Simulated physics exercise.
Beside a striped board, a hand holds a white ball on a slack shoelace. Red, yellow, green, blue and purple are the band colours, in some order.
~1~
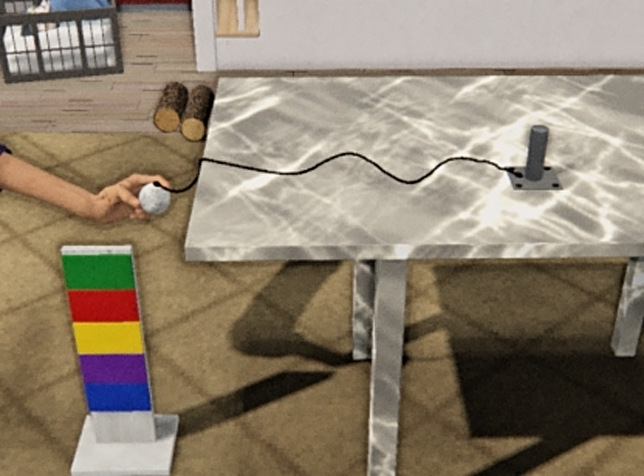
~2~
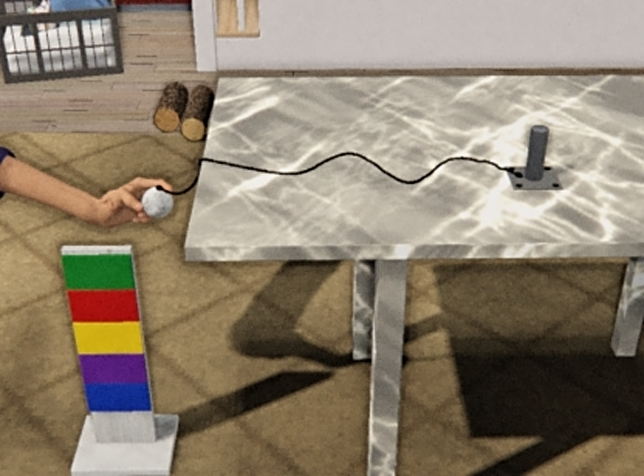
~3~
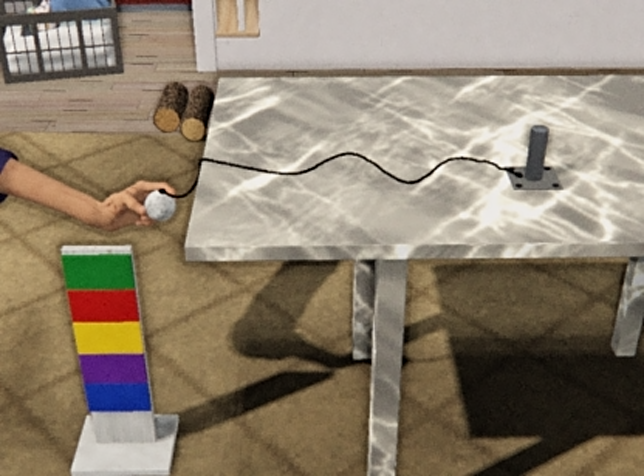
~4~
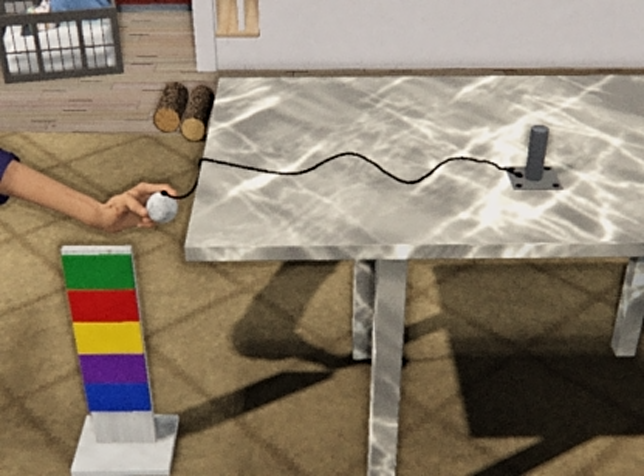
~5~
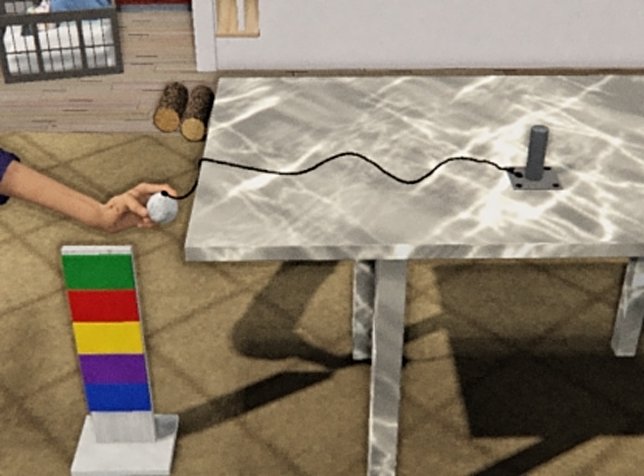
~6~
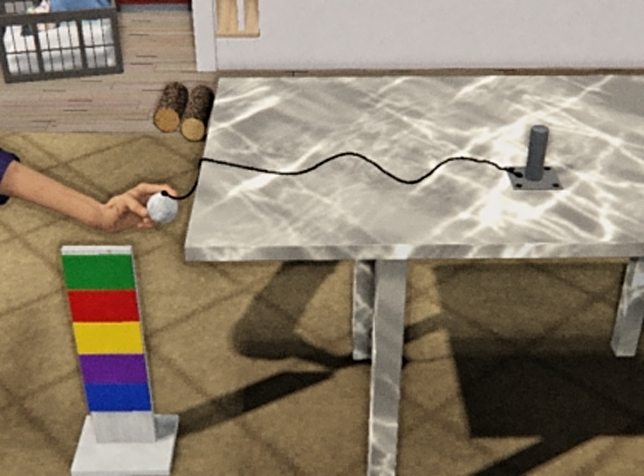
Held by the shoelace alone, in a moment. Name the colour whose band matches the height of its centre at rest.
That would be red.
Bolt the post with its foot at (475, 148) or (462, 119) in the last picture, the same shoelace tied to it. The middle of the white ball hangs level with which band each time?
Taking them in turn: Yellow; yellow.
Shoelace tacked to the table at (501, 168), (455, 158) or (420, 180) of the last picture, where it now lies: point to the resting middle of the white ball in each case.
First try near (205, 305), second near (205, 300), third near (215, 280).
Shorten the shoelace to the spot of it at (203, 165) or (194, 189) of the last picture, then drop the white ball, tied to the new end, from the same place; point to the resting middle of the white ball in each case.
First try near (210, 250), second near (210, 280).
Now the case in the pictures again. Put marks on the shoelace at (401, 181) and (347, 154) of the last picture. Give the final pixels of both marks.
They go to (356, 170) and to (275, 166).
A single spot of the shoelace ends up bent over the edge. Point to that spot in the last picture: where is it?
About (290, 174).
A little later, ball near (213, 298); level with red.
Next, ball near (202, 315); level with red.
When it is over, ball near (205, 314); level with red. The shoelace holds its middle at red.
